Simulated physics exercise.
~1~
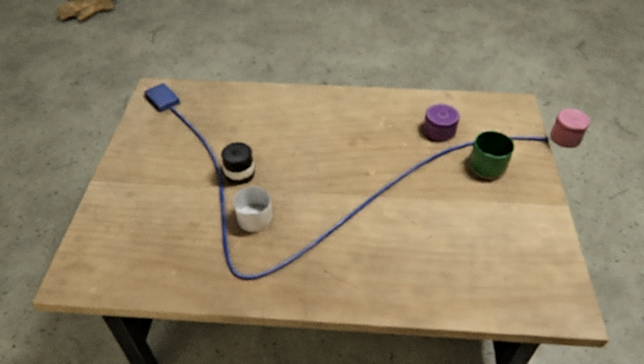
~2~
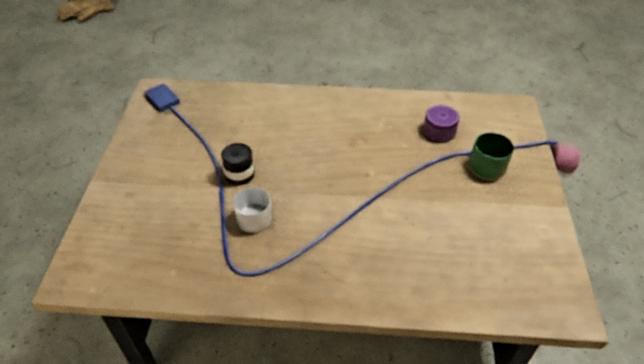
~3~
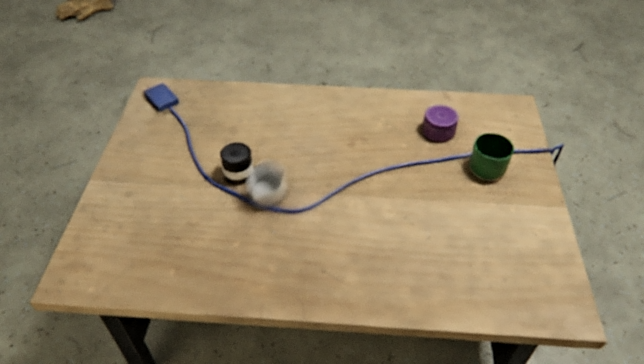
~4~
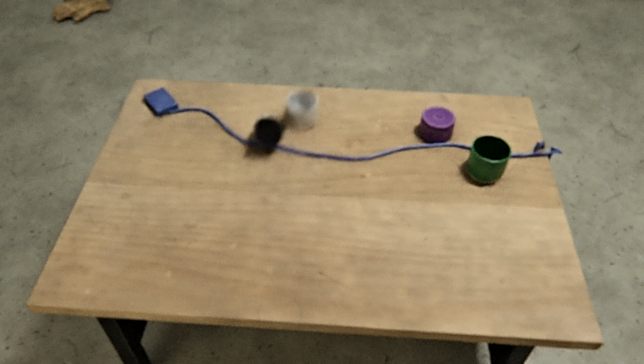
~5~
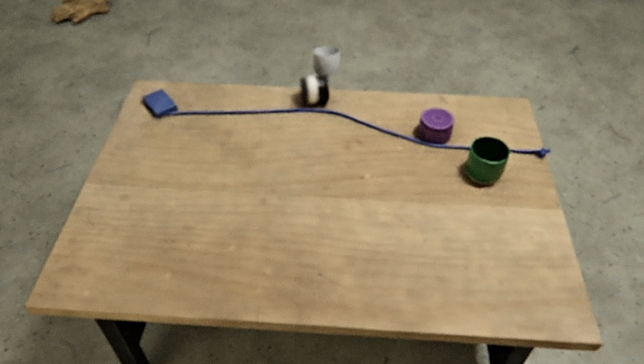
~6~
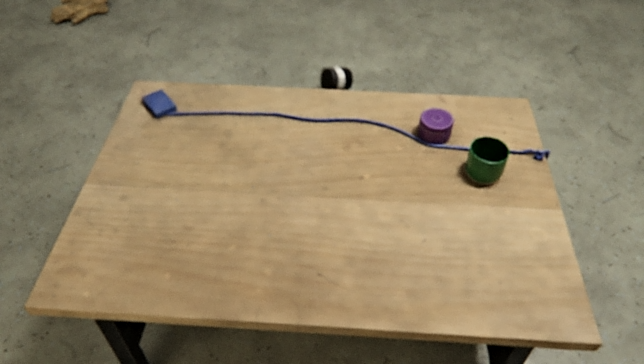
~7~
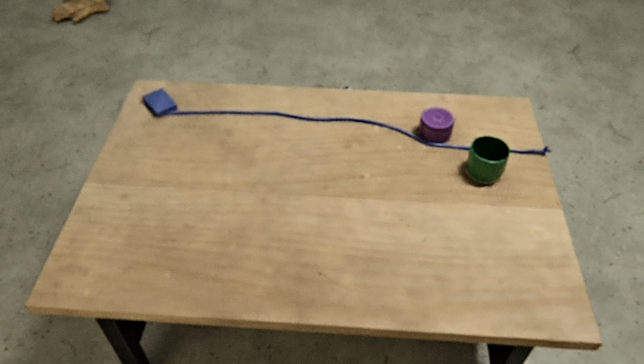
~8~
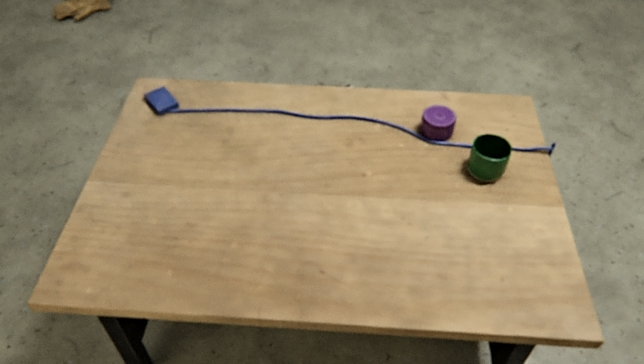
A pink cylindrical object tips off the right edge of a wooden table and drops out of sight, tugging the blue cable attached to it. The cable's deep curve pulls up and straightens, sweeping the white cup and then the black tin toward the far side. The tin topples onto its side as the cup slides ahead of it and goes over the back edge. The tin follows, dropping out of view. The cable settles in a gentle line from the blue phone, past the purple tub and green mug, which stay standing.
